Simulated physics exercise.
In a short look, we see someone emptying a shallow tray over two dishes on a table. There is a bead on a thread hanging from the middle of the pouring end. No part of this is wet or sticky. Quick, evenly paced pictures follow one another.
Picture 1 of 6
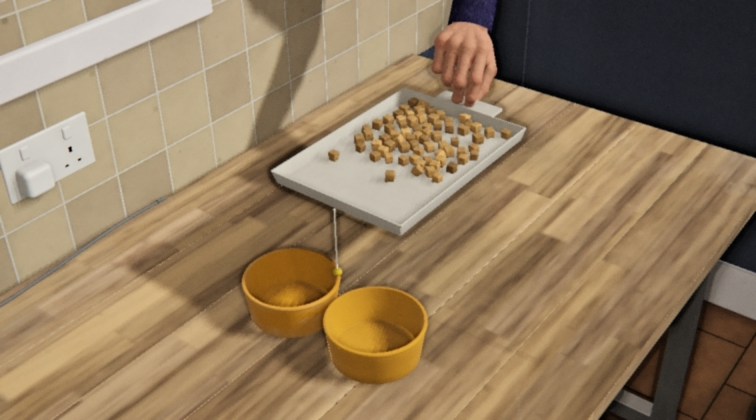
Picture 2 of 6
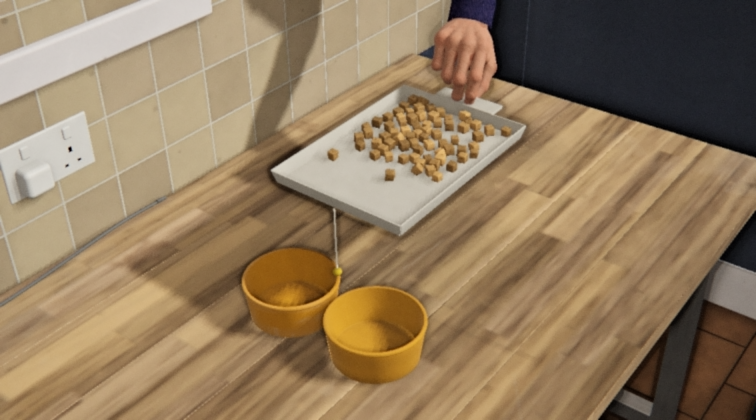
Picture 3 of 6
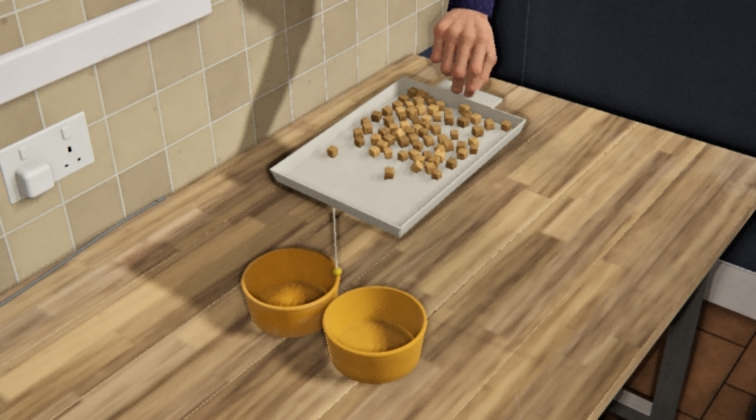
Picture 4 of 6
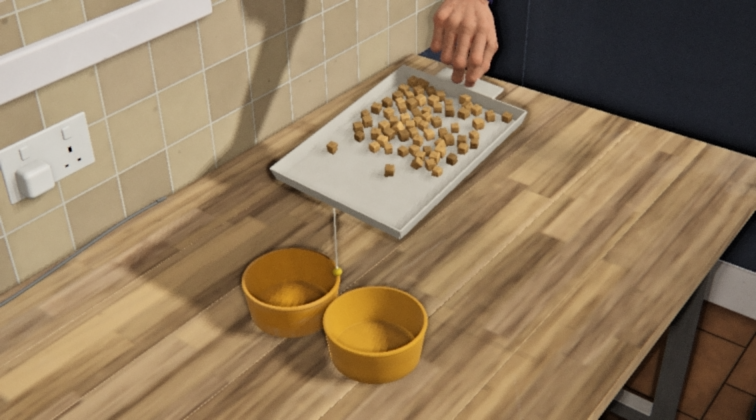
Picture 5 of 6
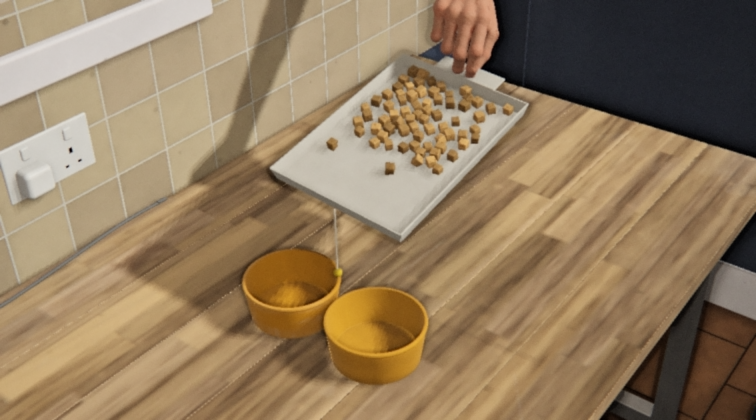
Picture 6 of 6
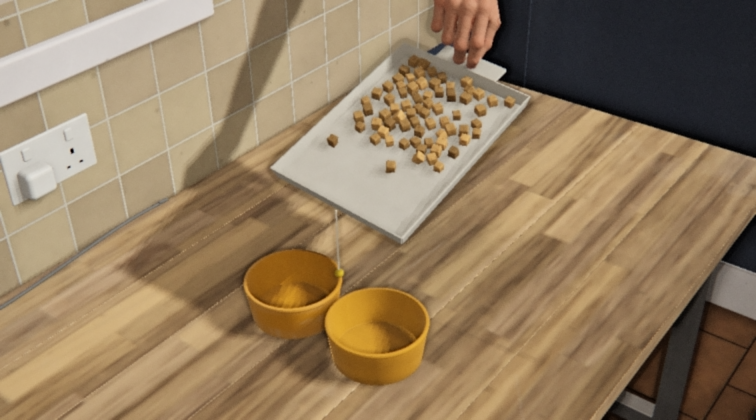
A hand gradually raises the far end of a tray of small brown cubes.
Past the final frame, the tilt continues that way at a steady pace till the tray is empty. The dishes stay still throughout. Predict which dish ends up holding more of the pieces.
The dish on the right is going to receive more.
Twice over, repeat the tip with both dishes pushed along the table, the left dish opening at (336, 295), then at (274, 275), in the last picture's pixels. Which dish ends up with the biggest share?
Case one: The dish at right. Case two: The dish at right.
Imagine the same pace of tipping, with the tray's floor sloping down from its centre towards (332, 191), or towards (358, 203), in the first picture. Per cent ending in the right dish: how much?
About 0 and 50 percent.
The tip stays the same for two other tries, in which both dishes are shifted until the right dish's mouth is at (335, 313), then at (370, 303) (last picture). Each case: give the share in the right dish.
40 %, then 70 %.
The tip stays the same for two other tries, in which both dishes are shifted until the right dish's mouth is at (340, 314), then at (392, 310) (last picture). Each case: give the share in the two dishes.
40 and 80 in a hundred, in turn.
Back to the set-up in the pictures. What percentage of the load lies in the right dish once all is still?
That share works out at some 90 %.
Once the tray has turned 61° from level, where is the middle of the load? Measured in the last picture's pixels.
I'd mark it close to (390, 206).
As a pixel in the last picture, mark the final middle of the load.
Near (379, 348), more or less.
Just after the last frame, tray tipped steeply; the larger part on the tray; just a few in the right dish; about a tenth in the air.
A moment on, tray tipped past a quarter turn; roughly half on the tray; roughly half in the right dish; about a tenth outside both; about a tenth in the air.
Further on, tray tipped past a quarter turn; the larger part in the right dish; just a few in the left dish; about a tenth outside both.
When it is over, tray tipped past a quarter turn; the larger part in the right dish; just a few in the left dish; about a tenth outside both.
